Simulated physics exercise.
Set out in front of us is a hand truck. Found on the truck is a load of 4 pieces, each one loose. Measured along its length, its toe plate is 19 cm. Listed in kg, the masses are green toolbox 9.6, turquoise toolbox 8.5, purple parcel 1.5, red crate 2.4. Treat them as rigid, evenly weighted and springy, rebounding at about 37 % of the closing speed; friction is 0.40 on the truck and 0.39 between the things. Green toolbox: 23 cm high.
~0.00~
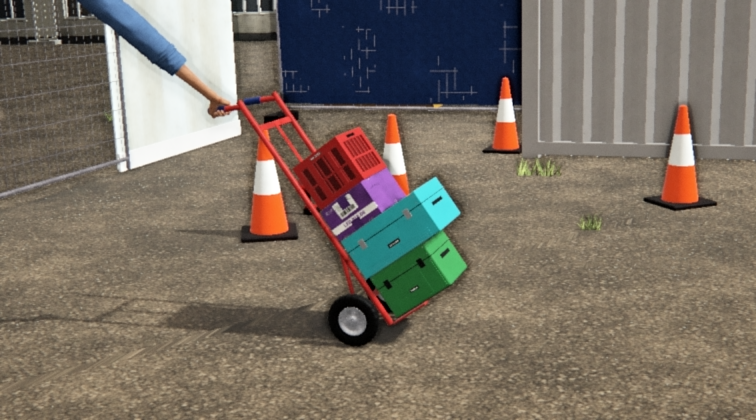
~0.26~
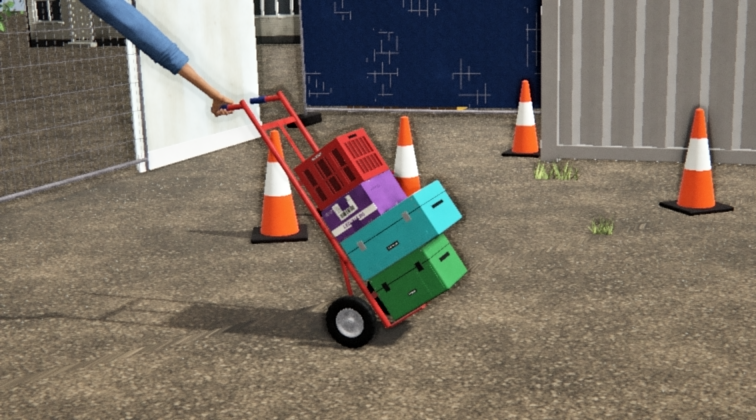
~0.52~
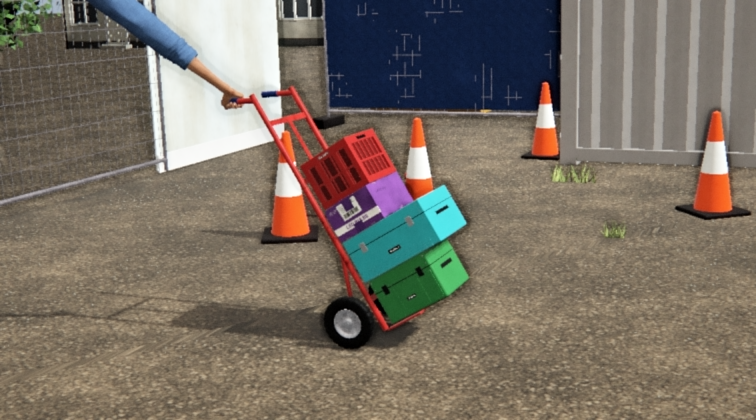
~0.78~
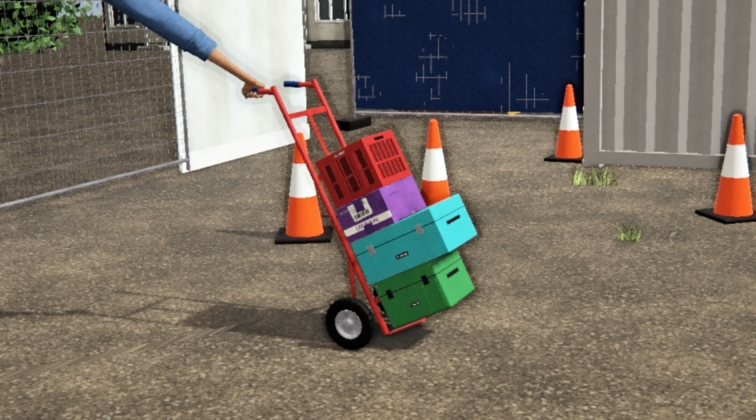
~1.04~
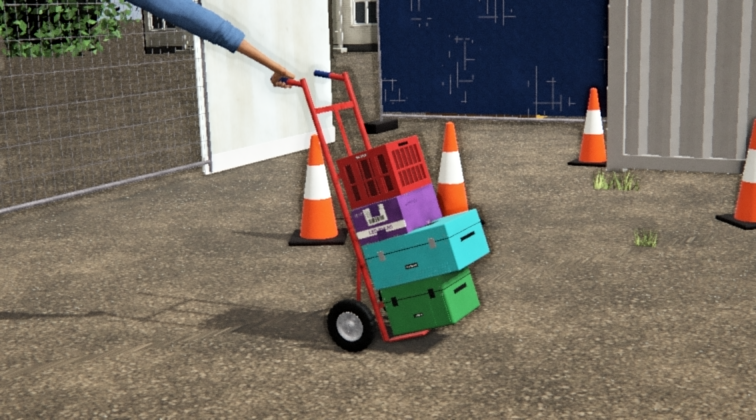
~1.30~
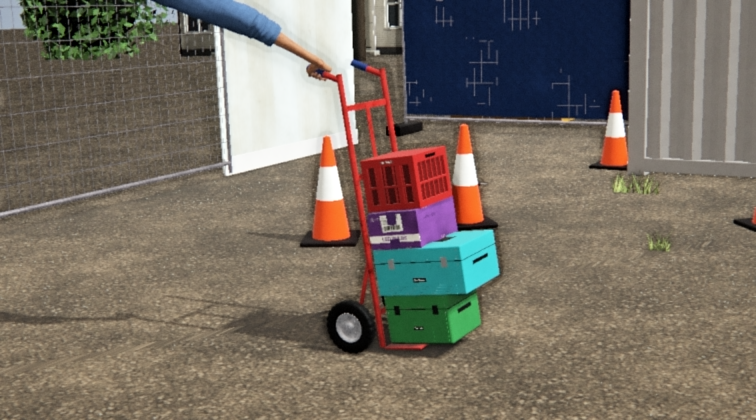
An arm in a blue sleeve reaches in from the upper left of a rough paved yard, seen from the side, gripping a red hand truck. On it, a red crate, purple parcel, turquoise toolbox and green toolbox are stacked top to bottom, with orange-and-white cones, mesh fencing and blue and grey panels behind. The hand raises the leaning truck almost upright as it rolls left, the camera following leftward.
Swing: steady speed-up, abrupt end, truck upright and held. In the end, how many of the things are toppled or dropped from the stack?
The count is zero.
Around 1.50 s, truck upright.
Around 1.60 s, truck upright; turquoise toolbox tipped 4° against what carries it near (449, 275); green toolbox tipped 4° against what carries it near (435, 319); red crate tipped 4° against what carries it.
Around 1.70 s, truck upright; turquoise toolbox tipped 5° against what carries it near (451, 276); green toolbox tipped 5° against what carries it near (436, 319); red crate tipped 5° against what carries it.
Finally (2.1 s), not toppled but over 10 cm from the start, red crate; the other 3 still in place (within 10 cm). Final places as that camera would see them, green toolbox near (436, 319), turquoise toolbox near (452, 276).
